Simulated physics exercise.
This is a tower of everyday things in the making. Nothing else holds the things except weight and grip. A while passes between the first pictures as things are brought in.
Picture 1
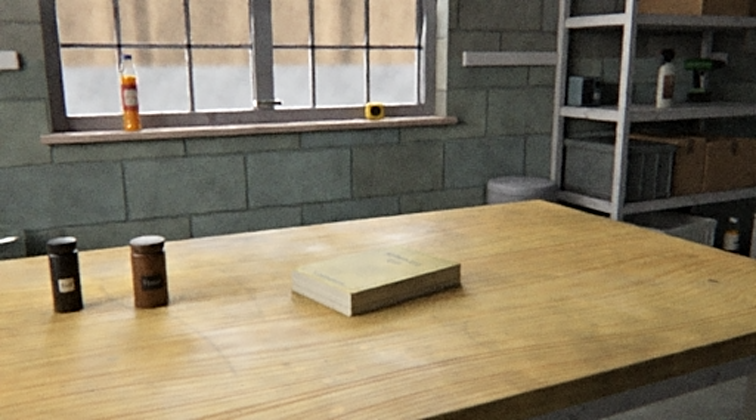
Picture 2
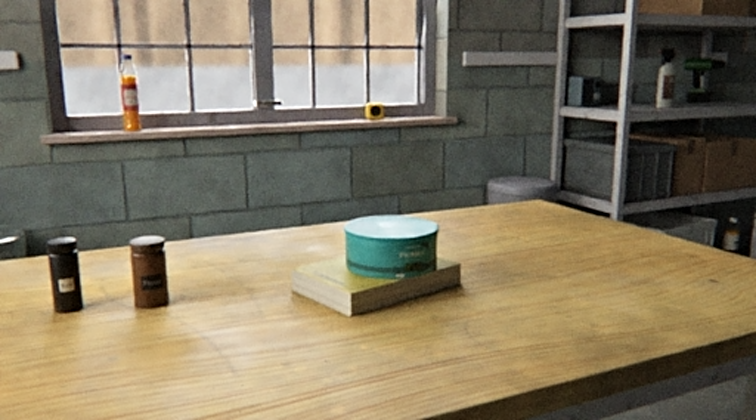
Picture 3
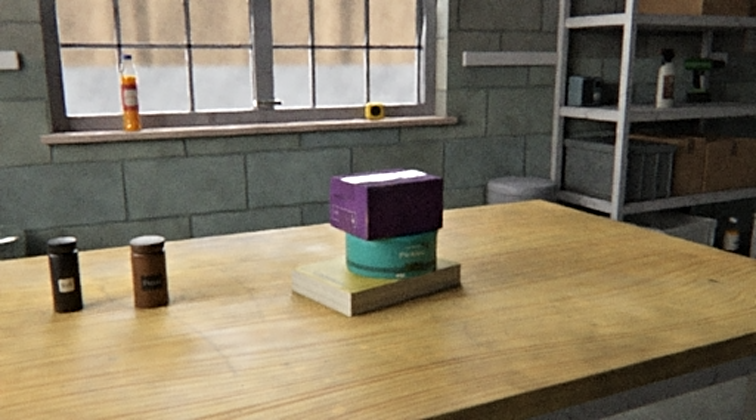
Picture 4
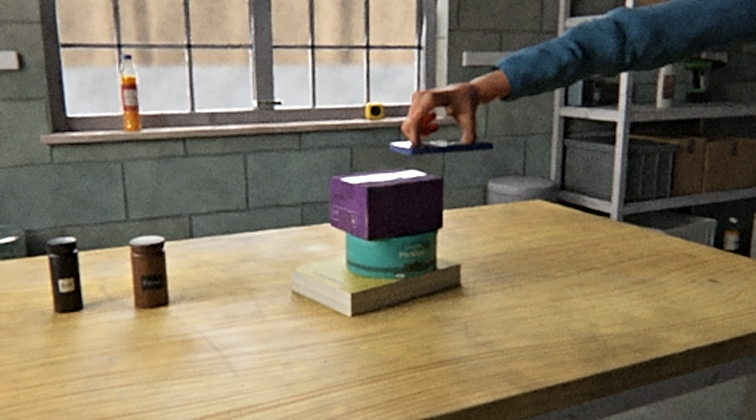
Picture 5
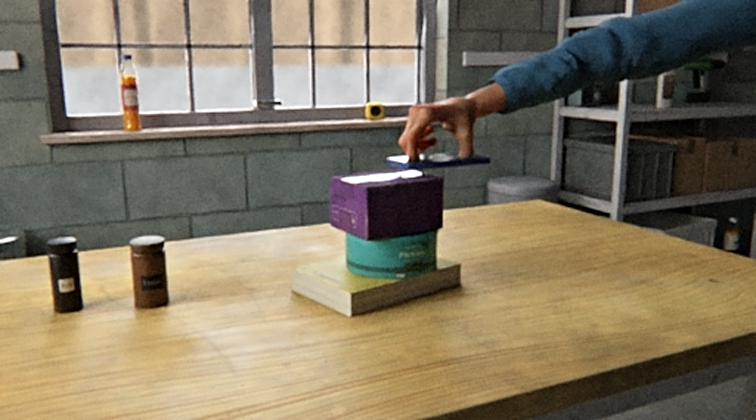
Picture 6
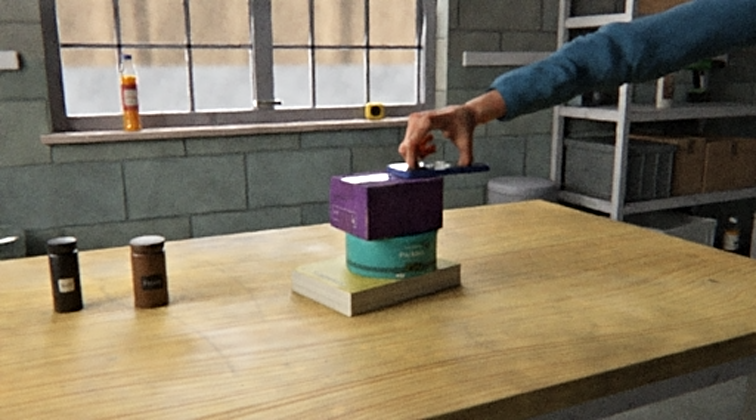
A hand in a blue sleeve reaches in from the right and lowers a dark blue phone onto a purple box, after a turquoise tub and then the box have appeared on a yellow book. The steady view looks slightly down across a wooden table in a grey block-walled workroom. Black and brown shakers stand left, an orange bottle sits on the windowsill, and shelves stand right.
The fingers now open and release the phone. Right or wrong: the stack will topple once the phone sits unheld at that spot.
Right.
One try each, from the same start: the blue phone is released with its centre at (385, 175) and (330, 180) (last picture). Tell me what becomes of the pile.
The first try leaves the pile standing, the second leaves it knocked down.
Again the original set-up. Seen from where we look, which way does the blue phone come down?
Direction of travel: Rightward.
Then, 0.30 s later than the last frame, blue phone now fallen.
Then, 0.50 s later than the last frame, things are still on the move.
Then, 0.60 s later than the last frame, as before.
Then, 2.00 s later than the last frame, nothing new.
When it is over, fallen, blue phone; the other 5 as before. End places, in pixels of the last picture, blue phone near (516, 283). The pile comes apart.
